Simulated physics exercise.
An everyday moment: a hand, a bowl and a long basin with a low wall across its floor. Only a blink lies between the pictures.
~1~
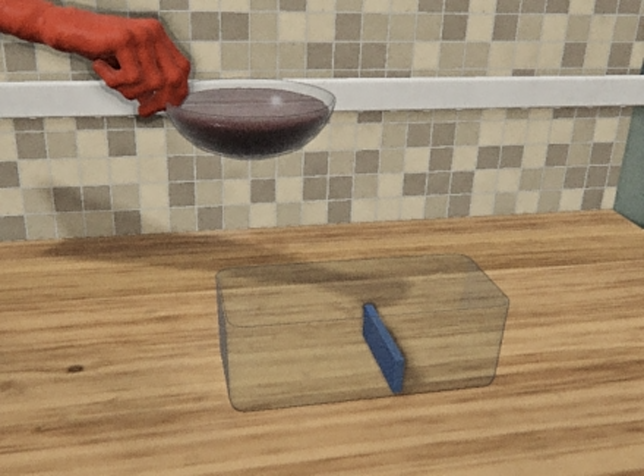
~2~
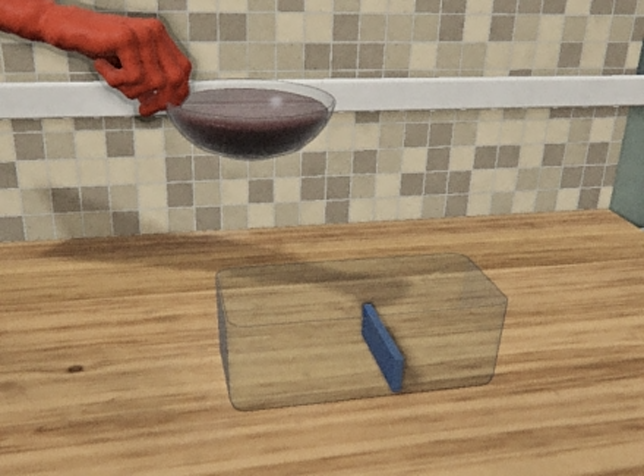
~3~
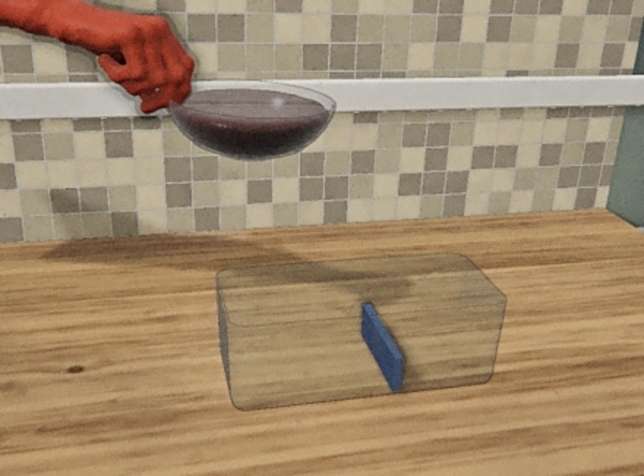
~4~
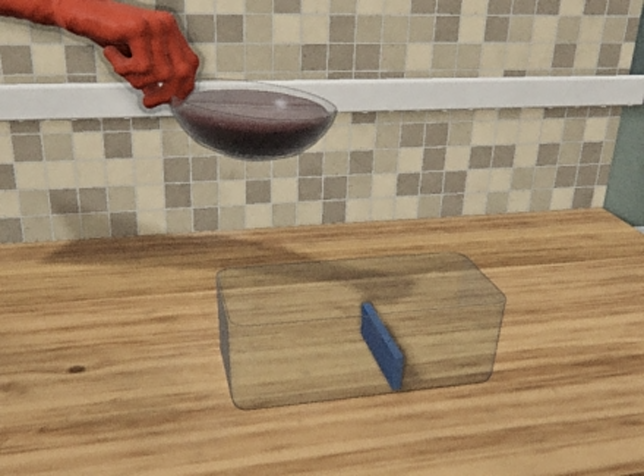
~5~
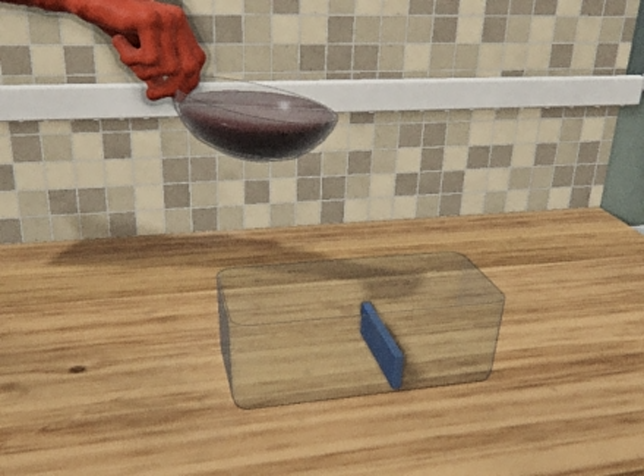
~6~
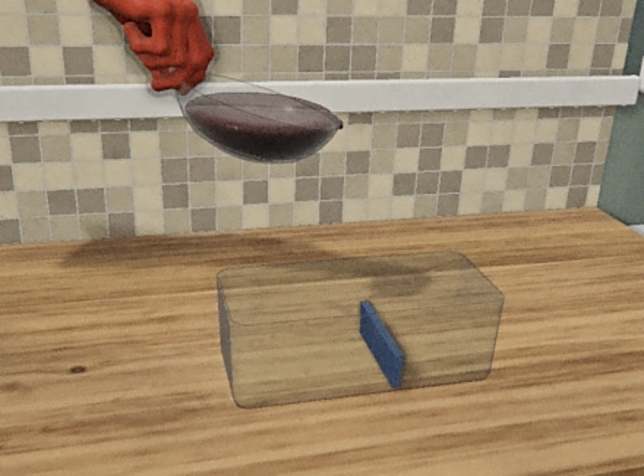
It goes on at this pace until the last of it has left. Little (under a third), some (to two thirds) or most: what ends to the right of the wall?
In the end from a third to two thirds is right of the wall.
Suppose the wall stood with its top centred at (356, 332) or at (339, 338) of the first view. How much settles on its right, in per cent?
First some 75, then 80 per cent.
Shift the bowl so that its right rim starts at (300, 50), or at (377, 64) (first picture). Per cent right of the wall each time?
First some 25, then 80 per cent.
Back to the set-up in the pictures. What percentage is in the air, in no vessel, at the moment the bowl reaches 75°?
Roughly 40 in a hundred.
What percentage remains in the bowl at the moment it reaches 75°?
About 10 per cent.
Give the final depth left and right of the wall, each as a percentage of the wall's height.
Left about 30, right about 50.
A moment on, the bowl is tipped on its side and 10 per cent is still to pour, 10 is left of the wall and 37 right of it.
Next, the bowl is tipped right over and 0 per cent is still to pour, 44 is left of the wall and 51 right of it.
Then the bowl is tipped right over and 0 per cent is still to pour, 44 is left of the wall and 51 right of it.
Later the bowl is tipped right over and 0 per cent is still to pour, 44 is left of the wall and 52 right of it.
At rest 44 per cent lies left of the wall, 52 right of it and 4 outside.
